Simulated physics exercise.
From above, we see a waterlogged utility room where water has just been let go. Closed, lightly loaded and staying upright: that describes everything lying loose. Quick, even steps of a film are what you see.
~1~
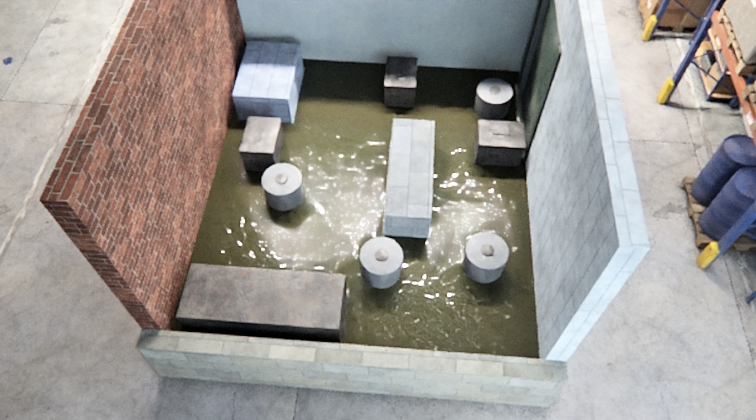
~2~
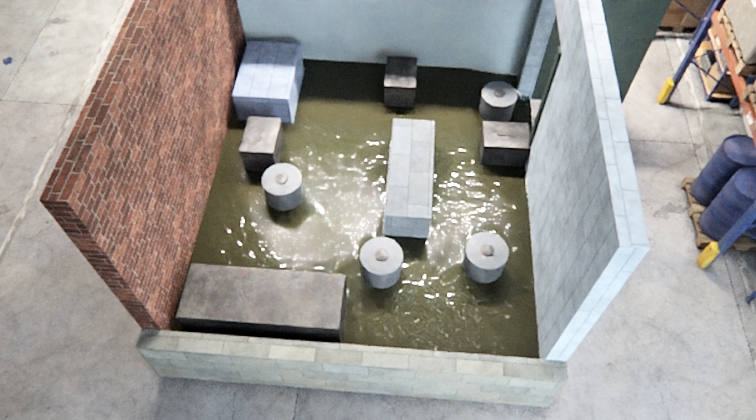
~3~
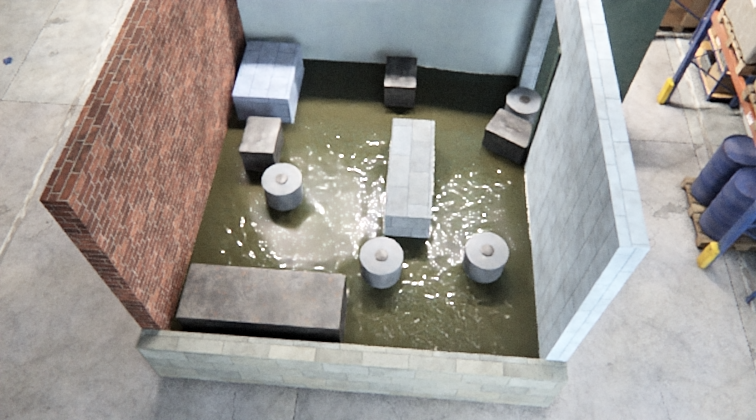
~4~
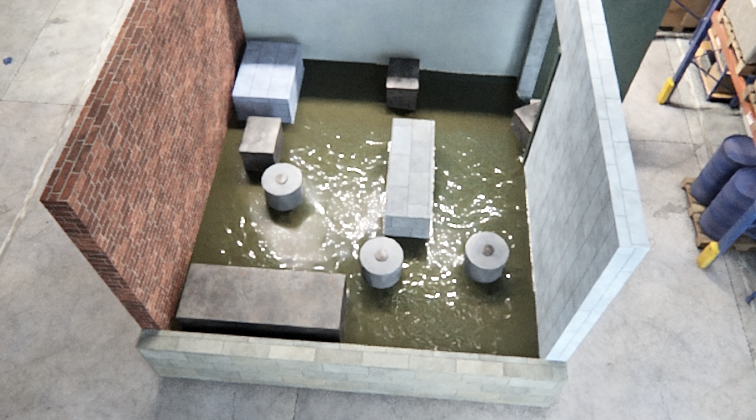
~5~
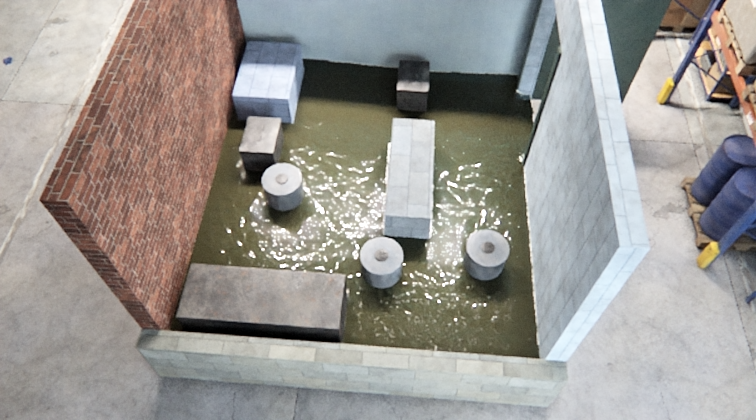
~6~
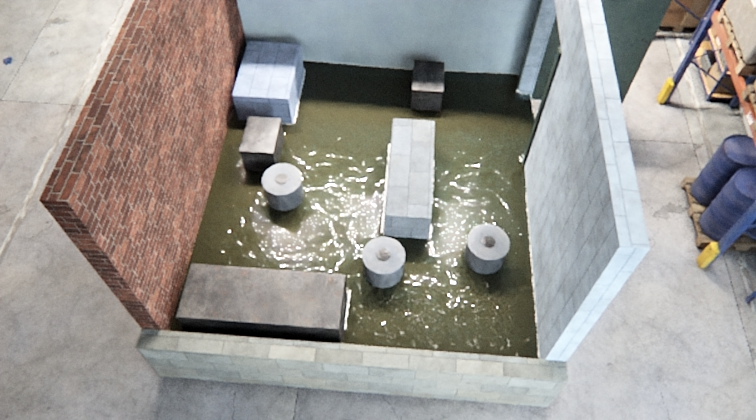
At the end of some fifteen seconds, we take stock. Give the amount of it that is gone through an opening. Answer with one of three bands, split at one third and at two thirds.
Two thirds or more.
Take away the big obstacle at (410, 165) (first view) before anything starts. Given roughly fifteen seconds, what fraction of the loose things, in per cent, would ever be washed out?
I'd put it near 60 per cent of the things.
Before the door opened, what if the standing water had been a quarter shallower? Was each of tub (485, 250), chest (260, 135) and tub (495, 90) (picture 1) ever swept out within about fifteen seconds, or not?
Escapes, then held back, then escapes.
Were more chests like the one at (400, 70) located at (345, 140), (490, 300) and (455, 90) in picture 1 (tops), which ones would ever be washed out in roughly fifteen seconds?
Outcomes in turn are expelled, expelled, expelled.
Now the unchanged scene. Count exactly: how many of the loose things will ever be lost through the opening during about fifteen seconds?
You get 5.
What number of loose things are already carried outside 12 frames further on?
4.
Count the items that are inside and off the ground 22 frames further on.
The tally stands at 2.
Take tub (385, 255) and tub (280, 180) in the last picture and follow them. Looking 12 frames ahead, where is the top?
My guess: Roughly (473, 220), then roughly (317, 168).
A moment on, 2 of 7 are out; 5 afloat.
Next, 4 of 7 are out; 3 afloat.
Later, 5 of 7 are out; 2 afloat.
In the end, 5 of 7 are out; 2 afloat.
